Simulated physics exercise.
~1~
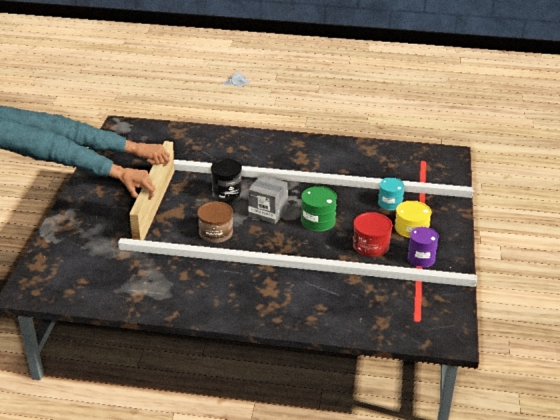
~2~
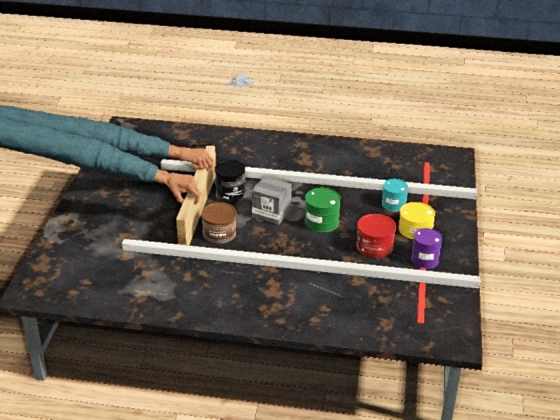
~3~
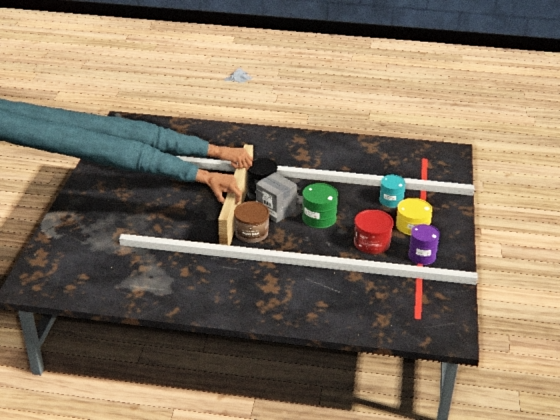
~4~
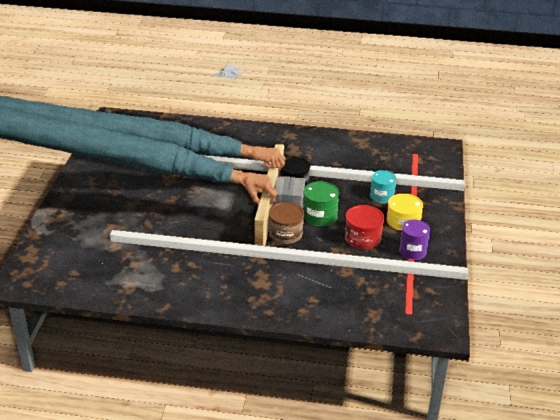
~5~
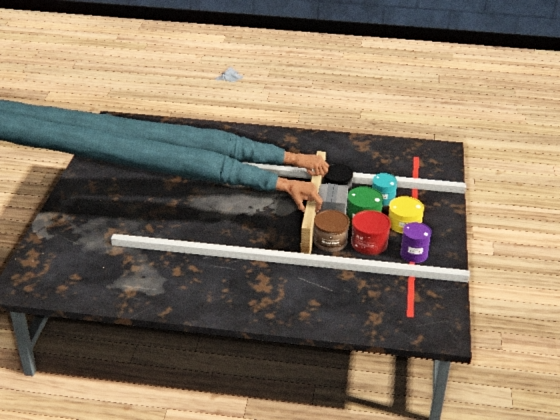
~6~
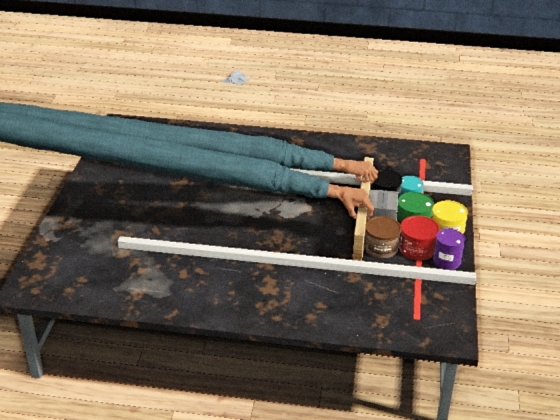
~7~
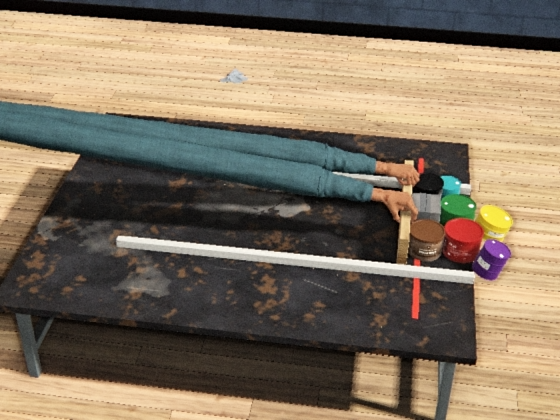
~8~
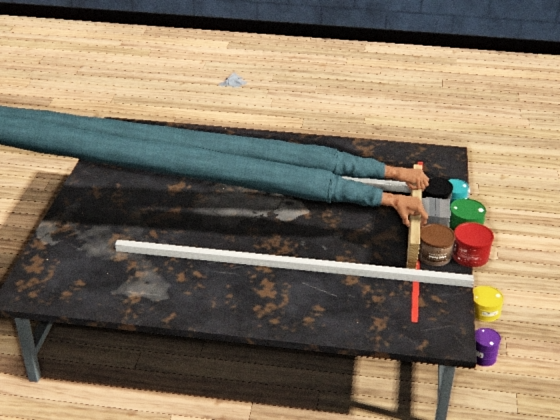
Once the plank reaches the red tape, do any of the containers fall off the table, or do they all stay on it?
Some of them fall. The yellow and purple tubs drop off the right edge, while the others stay up at the end of the table.
